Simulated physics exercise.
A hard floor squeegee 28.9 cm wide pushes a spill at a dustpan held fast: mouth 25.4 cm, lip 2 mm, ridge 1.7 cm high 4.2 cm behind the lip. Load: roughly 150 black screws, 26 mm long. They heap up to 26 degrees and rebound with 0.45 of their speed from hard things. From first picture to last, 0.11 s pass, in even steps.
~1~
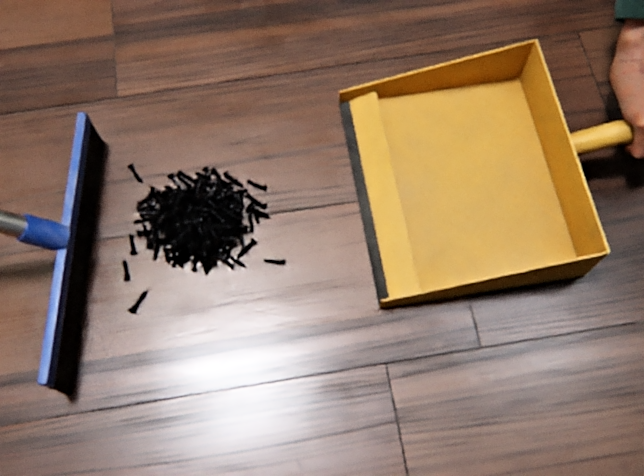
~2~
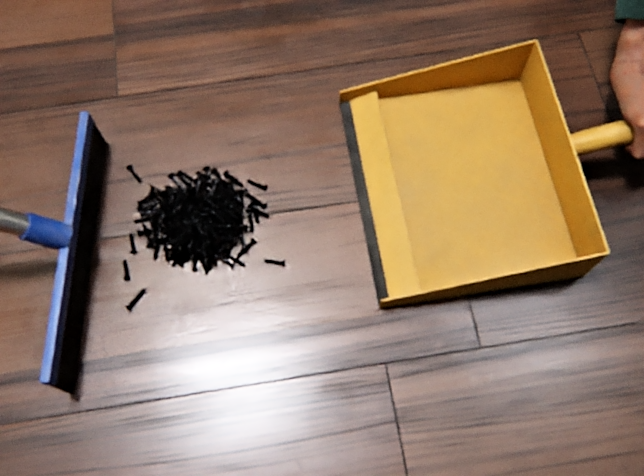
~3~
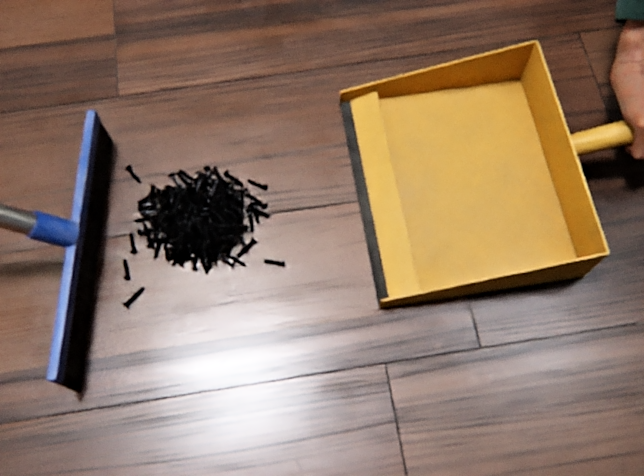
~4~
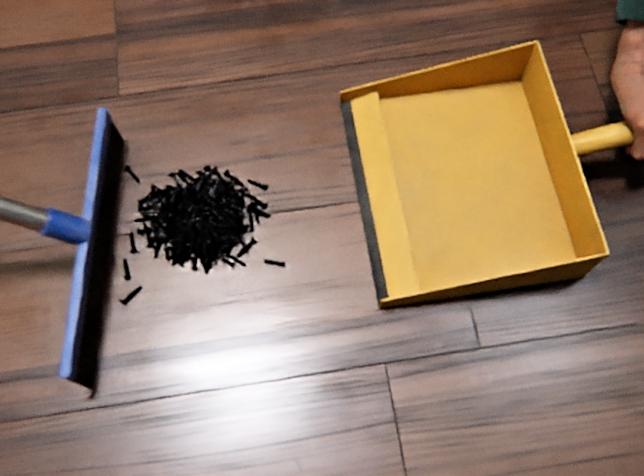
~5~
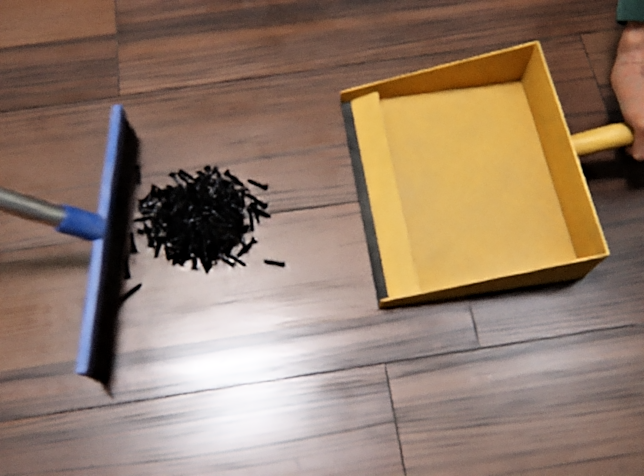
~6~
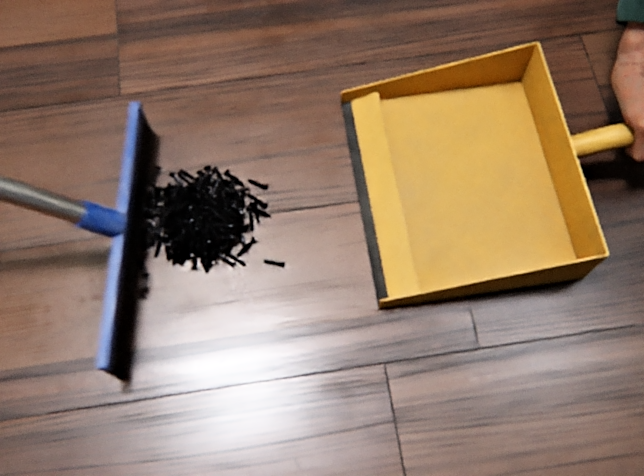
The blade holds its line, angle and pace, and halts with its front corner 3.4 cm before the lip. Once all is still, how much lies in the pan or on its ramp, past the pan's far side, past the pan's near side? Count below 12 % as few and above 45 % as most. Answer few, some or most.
Pan: Some, far side: Few, near side: Few.
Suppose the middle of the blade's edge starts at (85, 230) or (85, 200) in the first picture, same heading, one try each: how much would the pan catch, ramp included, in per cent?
About 35 and 40 per cent.
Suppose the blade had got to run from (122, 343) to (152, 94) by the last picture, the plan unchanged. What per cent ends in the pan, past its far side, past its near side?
Pan 55, far 0, near 0.
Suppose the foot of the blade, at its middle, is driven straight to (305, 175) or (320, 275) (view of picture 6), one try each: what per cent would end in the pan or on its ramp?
Some 35 and 40 per cent.
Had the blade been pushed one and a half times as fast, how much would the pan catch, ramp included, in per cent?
It would be near 65 per cent.
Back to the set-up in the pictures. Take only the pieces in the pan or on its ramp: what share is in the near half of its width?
About 50 per cent.
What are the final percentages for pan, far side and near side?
Pan 40, far side 0, near side 5.
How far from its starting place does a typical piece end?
Roughly 18 cm.
Then, 0.12 s after the last picture, middle of the blade 14 cm from the lip; 0 % over the lip, far side 0 %, near side 0 %.
Then, 0.20 s after the last picture, middle of the blade 8 cm from the lip; 0 % over the lip, far side 0 %, near side 0 %.
Then, 0.42 s after the last picture, middle of the blade 6 cm from the lip; 40 % over the lip, far side 0 %, near side 5 %.
In the end, pan 40 %, far side 0 %, near side 5 %, in front of the lip or behind the blade 55 %.
